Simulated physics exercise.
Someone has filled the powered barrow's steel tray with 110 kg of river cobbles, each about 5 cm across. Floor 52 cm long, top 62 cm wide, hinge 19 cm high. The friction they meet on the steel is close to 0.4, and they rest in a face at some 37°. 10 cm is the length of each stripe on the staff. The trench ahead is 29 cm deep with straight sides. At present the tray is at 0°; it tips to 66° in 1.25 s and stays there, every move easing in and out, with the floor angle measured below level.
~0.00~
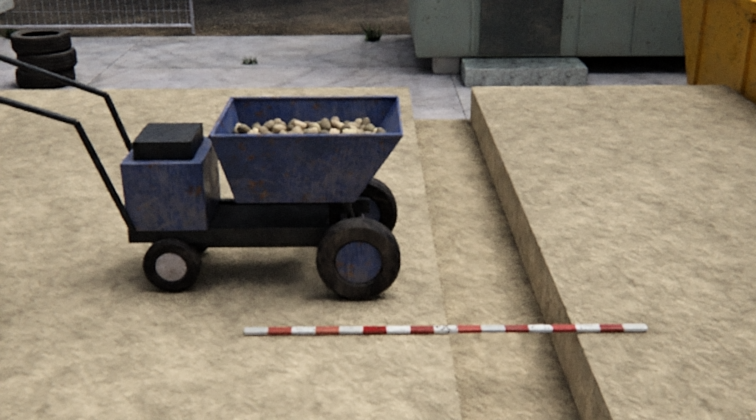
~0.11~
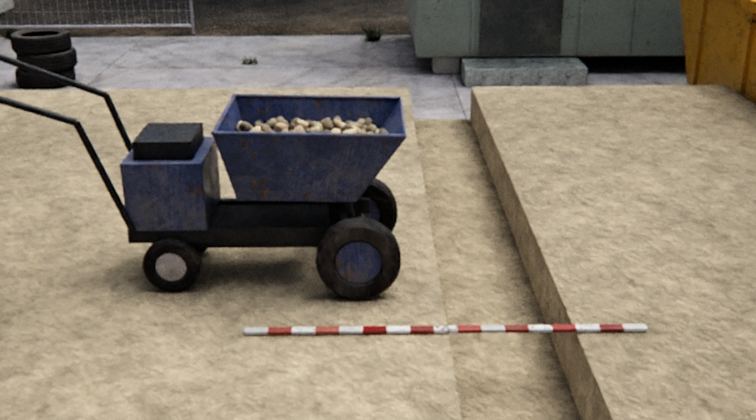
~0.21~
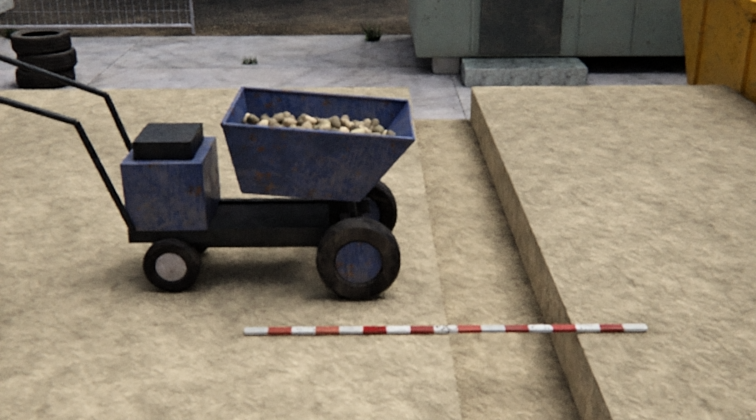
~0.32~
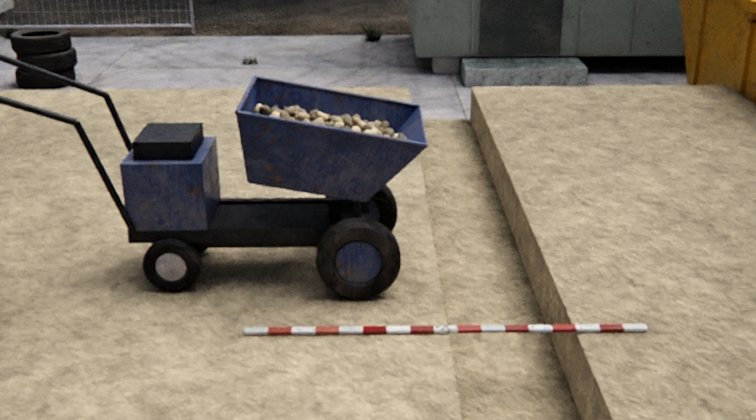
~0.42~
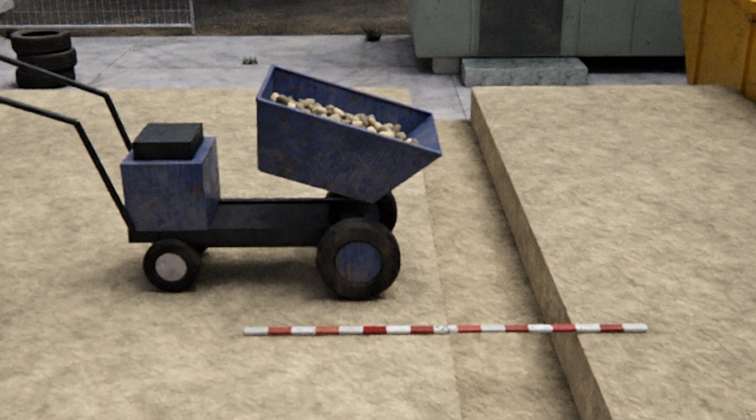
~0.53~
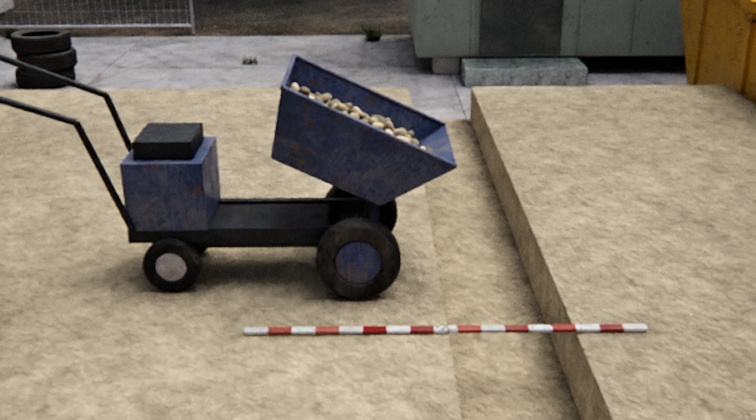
A blue tray full of rounded stones on a small wheeled barrow sat level at first, then tilted steadily forward to the right, its back end rising while the barrow stayed still beside a trench.
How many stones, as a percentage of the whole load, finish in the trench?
Roughly 72 per cent of the load ends up in the trench.
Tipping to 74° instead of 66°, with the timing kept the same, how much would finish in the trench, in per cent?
It would come to about 90 percent.
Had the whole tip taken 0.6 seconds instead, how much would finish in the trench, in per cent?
Roughly 55 per cent.
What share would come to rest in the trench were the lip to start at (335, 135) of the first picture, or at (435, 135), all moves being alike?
First place roughly 80%, second roughly 50%.
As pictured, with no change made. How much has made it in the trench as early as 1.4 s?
Some 20 per cent of the load by that point.
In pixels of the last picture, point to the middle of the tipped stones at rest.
Centre estimate: Around (511, 311).
After 0.9 s the floor is at 56°; 100 % in the tray; the foremost stones are at (476, 192).
After 1.4 s the floor is at 66°; 78 % in the tray, 20 % in the trench, 2 % past the trench; the foremost stones are at (569, 270).
After 1.7 s the floor is at 66°; 49 % in the tray, 44 % in the trench, 7 % past the trench; the foremost stones are at (627, 268).
After 3.7 s the floor is at 66°; 20 % in the tray, 72 % in the trench, 7 % past the trench; the foremost stones are at (660, 267).
